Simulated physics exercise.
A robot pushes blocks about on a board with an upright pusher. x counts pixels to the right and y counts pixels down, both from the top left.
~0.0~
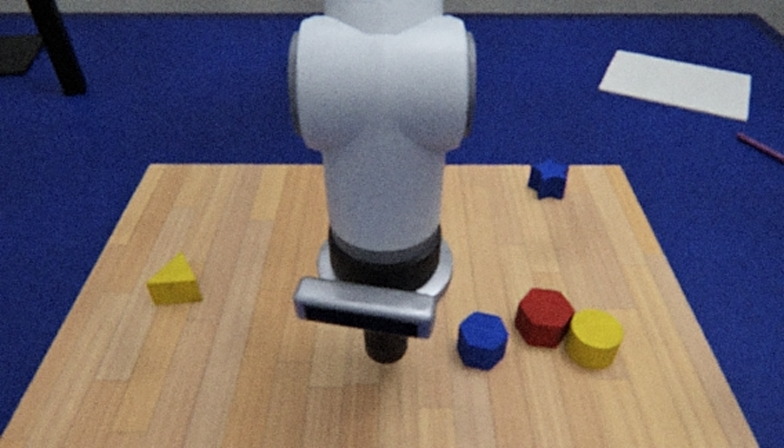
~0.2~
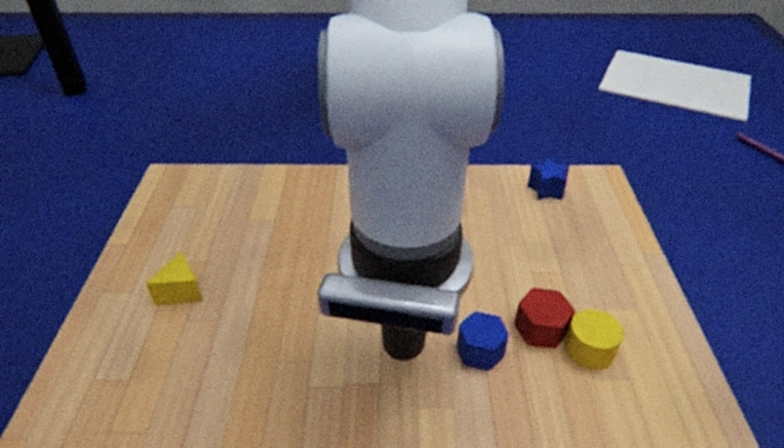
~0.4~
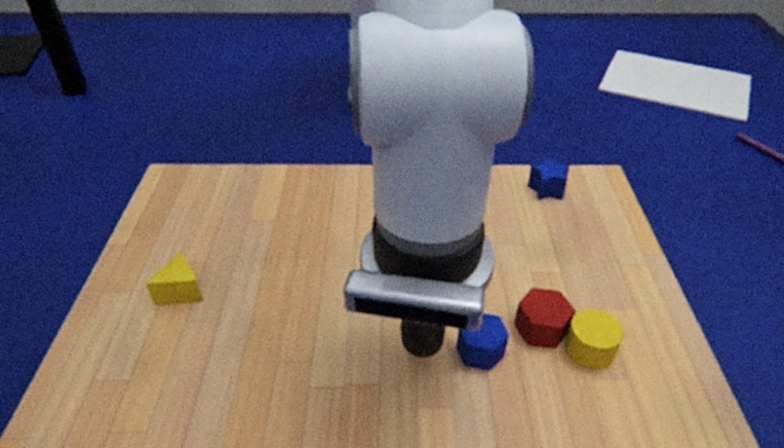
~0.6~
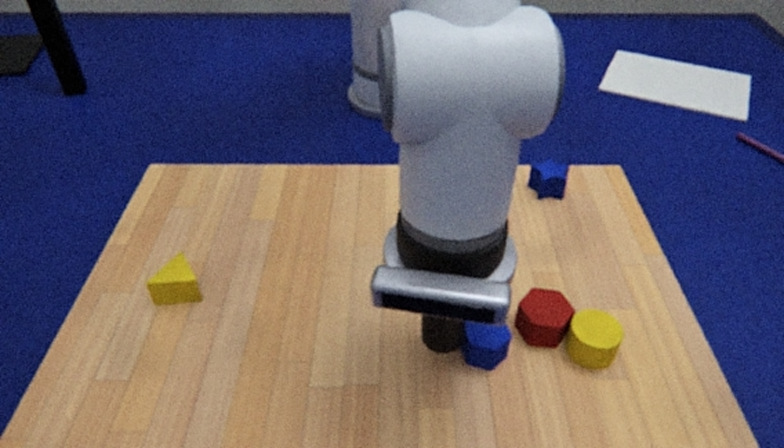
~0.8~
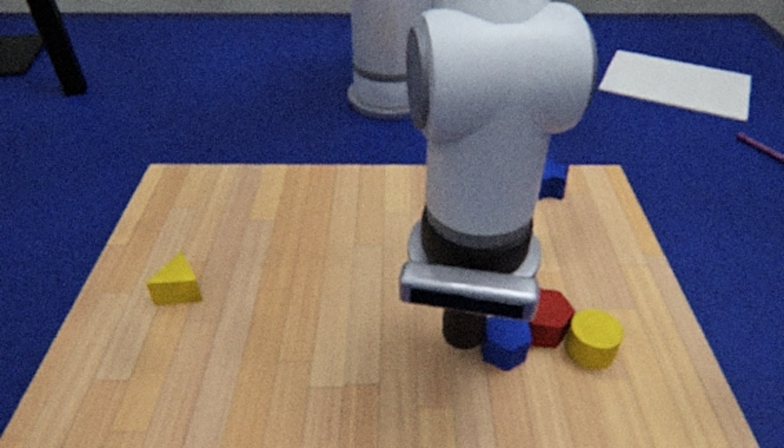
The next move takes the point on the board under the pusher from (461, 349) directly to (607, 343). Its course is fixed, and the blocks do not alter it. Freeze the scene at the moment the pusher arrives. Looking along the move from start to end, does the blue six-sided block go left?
No, that is not what happens.
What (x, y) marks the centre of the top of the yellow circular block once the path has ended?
Near (664, 334).
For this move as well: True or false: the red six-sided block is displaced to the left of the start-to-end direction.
That claim is true.
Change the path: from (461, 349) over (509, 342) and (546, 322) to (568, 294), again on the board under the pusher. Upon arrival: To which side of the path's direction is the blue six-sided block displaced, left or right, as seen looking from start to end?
Picture yourself facing from the start of the path to its end: The blue six-sided block moves off to your right.
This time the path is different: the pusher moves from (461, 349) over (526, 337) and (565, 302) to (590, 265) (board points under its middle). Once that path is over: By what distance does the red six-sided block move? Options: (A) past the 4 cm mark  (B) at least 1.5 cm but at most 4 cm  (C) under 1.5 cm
My pick is A.
What follows on the original path. One third of the way, pusher at (513, 332); blue six-sided block at (559, 339), turned 20° clockwise; red six-sided block at (562, 301), turned 40° anticlockwise; yellow circular block at (609, 328).
Two thirds of the way, pusher at (563, 330); blue six-sided block at (596, 355), turned 60° clockwise; red six-sided block at (582, 292), turned 75° anticlockwise; yellow circular block at (629, 330).
At the end, pusher at (613, 328); blue six-sided block at (606, 359), turned 85° clockwise; red six-sided block at (596, 286), turned 125° anticlockwise; yellow circular block at (664, 334).
